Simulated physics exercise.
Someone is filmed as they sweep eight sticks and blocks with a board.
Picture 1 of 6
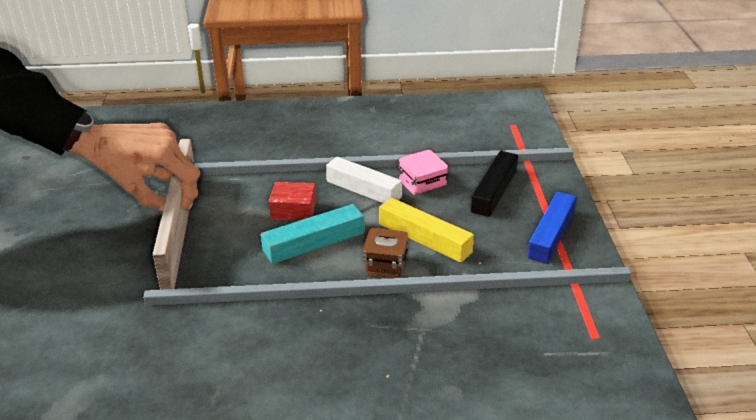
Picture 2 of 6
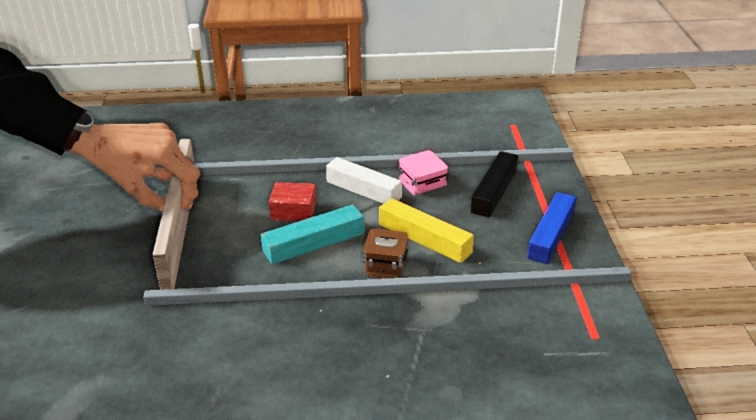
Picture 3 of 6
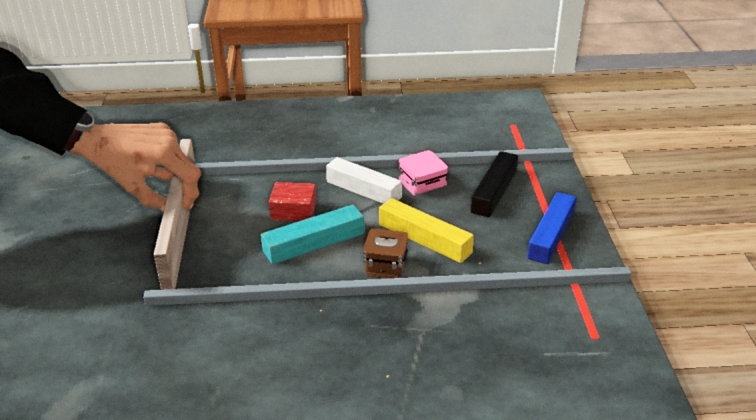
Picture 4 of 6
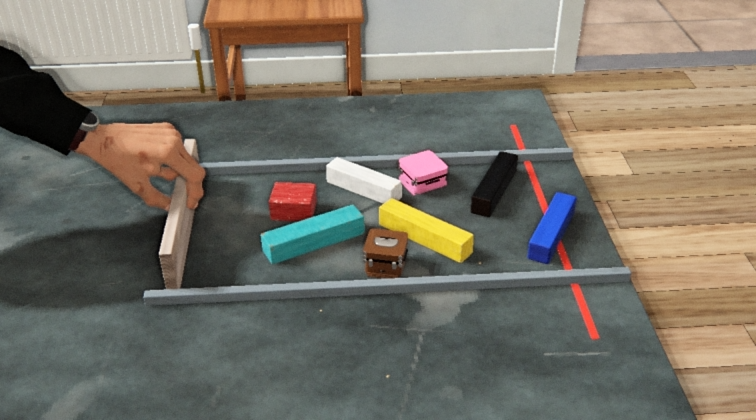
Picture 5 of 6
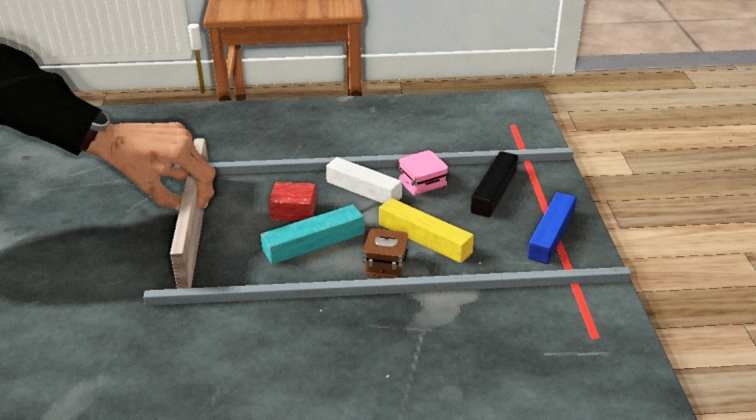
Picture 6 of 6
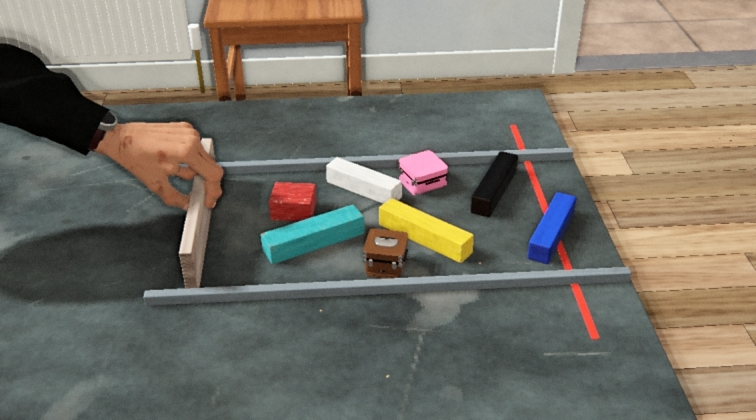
Hand sliding a wooden board slightly right between two grey rails, while the coloured sticks and blocks ahead of it stay still.
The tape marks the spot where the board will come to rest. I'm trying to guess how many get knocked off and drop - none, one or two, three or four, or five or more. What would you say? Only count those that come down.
I would say three or four.
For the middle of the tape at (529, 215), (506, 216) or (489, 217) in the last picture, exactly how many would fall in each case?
Taken one after another, the numbers are 2, 1 and 0.
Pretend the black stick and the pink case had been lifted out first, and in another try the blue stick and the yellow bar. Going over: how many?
Counts - first: 2; second: 2.
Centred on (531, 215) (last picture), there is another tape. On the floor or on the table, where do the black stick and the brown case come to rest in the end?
Here the black stick is off by the end and the brown case is on by the end.
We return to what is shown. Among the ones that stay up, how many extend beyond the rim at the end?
Tally: 2.
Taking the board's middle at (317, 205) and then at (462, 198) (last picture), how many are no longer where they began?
First 3, after that 8.
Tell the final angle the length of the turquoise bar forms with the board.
I'd say it's about 45° out of line.
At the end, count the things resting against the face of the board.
4 of them.
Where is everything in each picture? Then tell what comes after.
Blue stick (553, 226); black stick (495, 183); pink case (423, 174); board (177, 211); tape (548, 214), in the first picture.
Black stick (495, 183); board (177, 211), in the second picture.
Pink case (423, 174); red block (293, 202), in the third picture.
Blue stick (553, 227); turquoise bar (314, 233), in the fourth picture.
Black stick (495, 183); brown case (386, 254), in the fifth picture.
Blue stick (553, 227); black stick (495, 183); pink case (423, 174); board (201, 210); tape (548, 214), in the sixth picture.
Soon after, none off yet; blue stick at rest near (553, 227); black stick at rest near (495, 183); pink case moving near (428, 173).
In the end, the number that fall off is three or four; gone, yellow bar, pink case, black stick and blue stick.
